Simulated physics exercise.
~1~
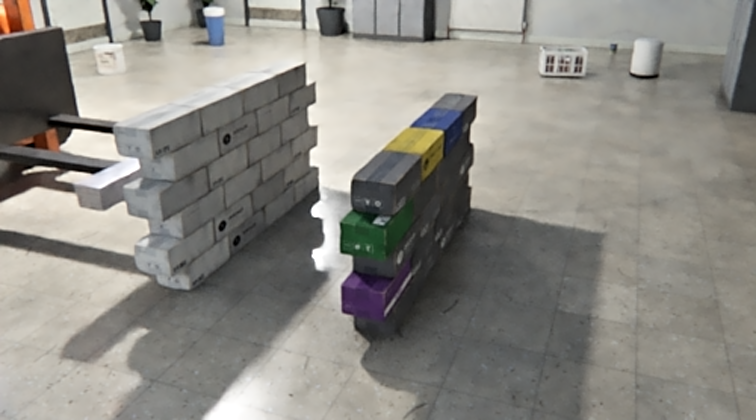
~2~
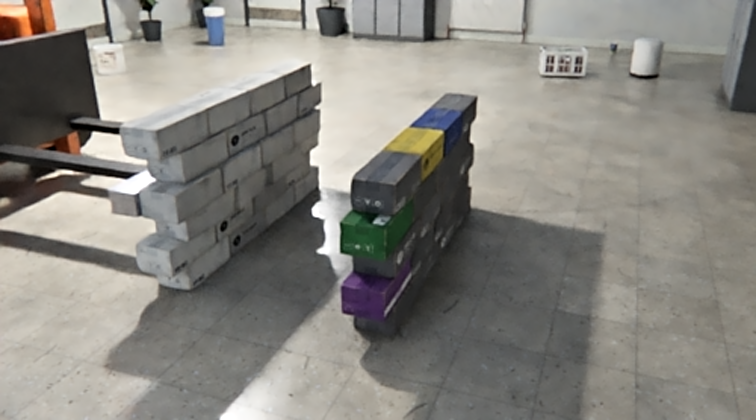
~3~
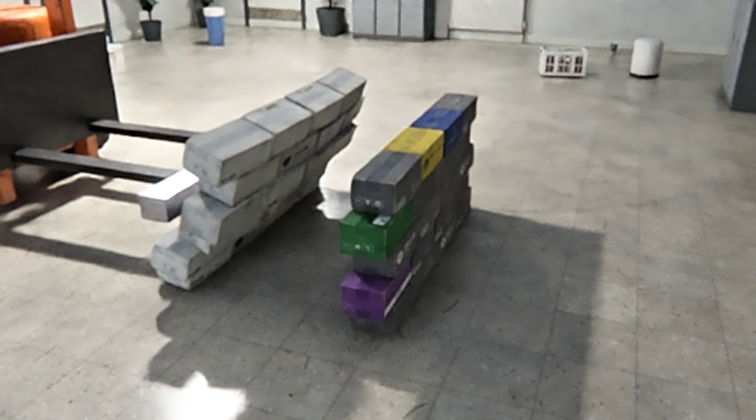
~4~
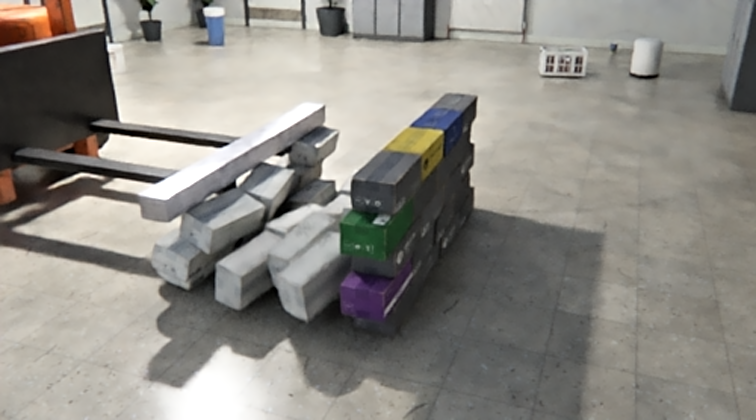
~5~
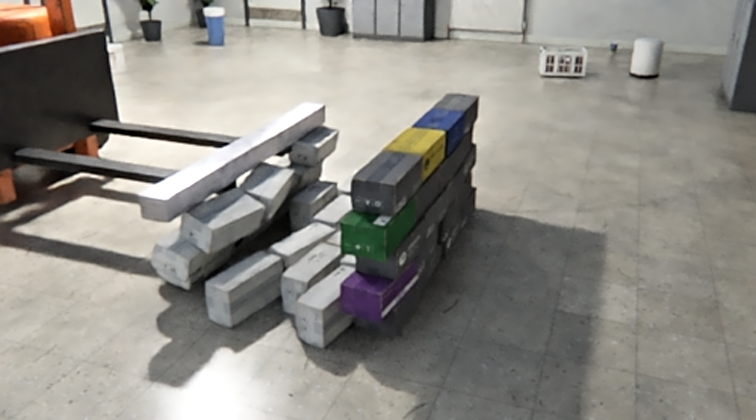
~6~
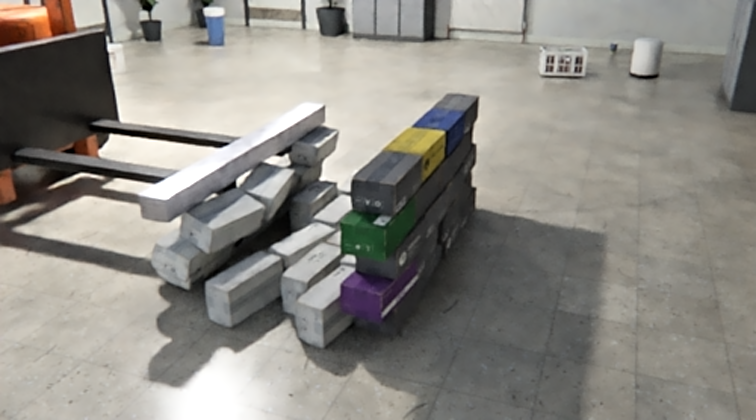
Forklift beam pushing over a pale wall of boxes, which collapses against a darker wall that stays standing with its coloured boxes.
